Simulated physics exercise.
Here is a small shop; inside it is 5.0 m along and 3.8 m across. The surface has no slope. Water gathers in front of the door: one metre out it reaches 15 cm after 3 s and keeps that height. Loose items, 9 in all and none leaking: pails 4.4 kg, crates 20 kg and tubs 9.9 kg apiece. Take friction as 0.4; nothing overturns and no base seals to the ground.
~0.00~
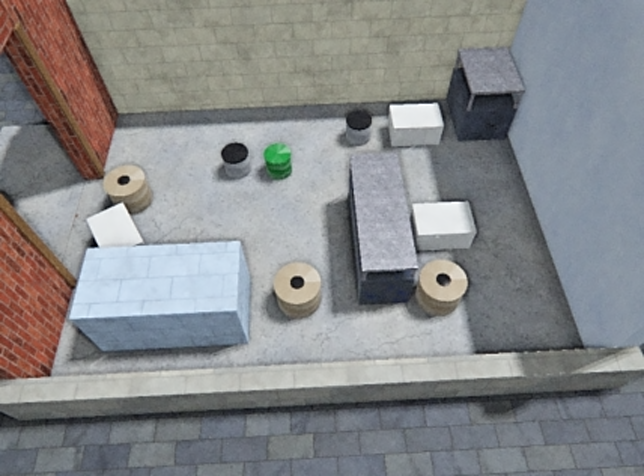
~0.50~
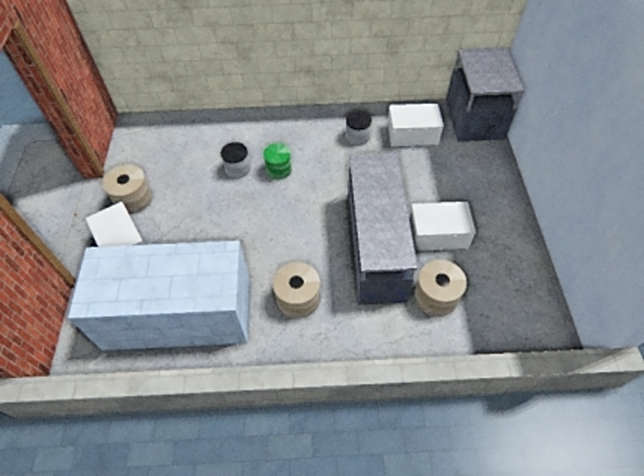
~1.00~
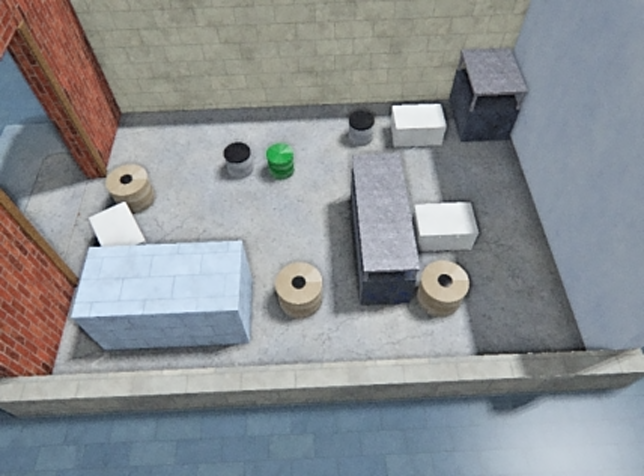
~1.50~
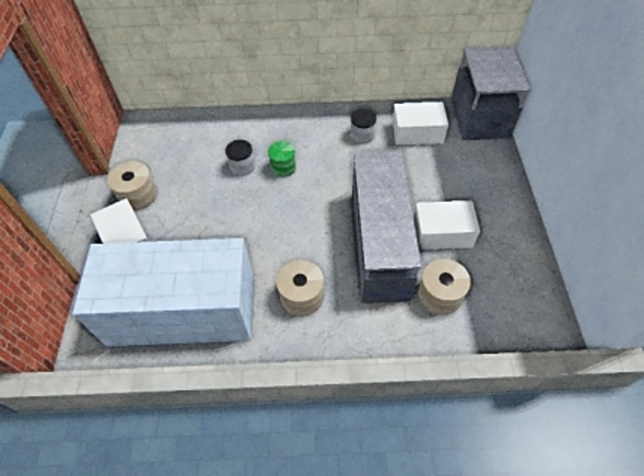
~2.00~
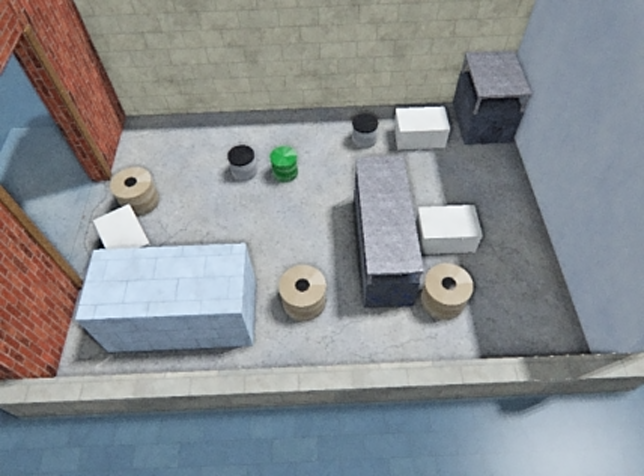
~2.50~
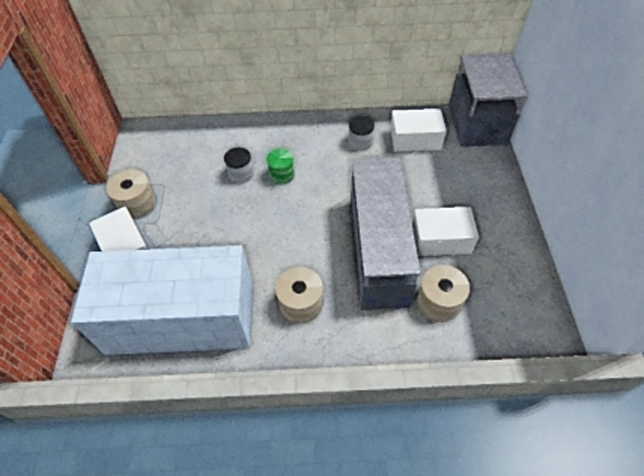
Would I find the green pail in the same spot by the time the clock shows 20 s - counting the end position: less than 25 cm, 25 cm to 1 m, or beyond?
The green pail gets carried off.
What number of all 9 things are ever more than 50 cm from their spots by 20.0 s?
8 of them.
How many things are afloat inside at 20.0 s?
At that moment 9.
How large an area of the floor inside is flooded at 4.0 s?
Some 3.5 m2.
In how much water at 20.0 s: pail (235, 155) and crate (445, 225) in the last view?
About 13 and 13 cm.
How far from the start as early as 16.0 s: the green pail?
Roughly 300 cm by then.
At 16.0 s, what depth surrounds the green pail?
About 11 cm.
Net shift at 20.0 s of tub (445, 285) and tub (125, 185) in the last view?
In that order: 30 cm, 50 cm.
After 4.0 s the green pail is near (280, 158), 0.0 m from its start, aground; 0 afloat.
After 9.0 s the green pail is near (374, 128), 1.2 m from its start, afloat; 4 afloat.
After 16.0 s the green pail is near (536, 260), 3.0 m from its start, afloat; 9 afloat.
After 20.0 s the green pail is near (458, 275), 2.4 m from its start, afloat; 9 afloat.
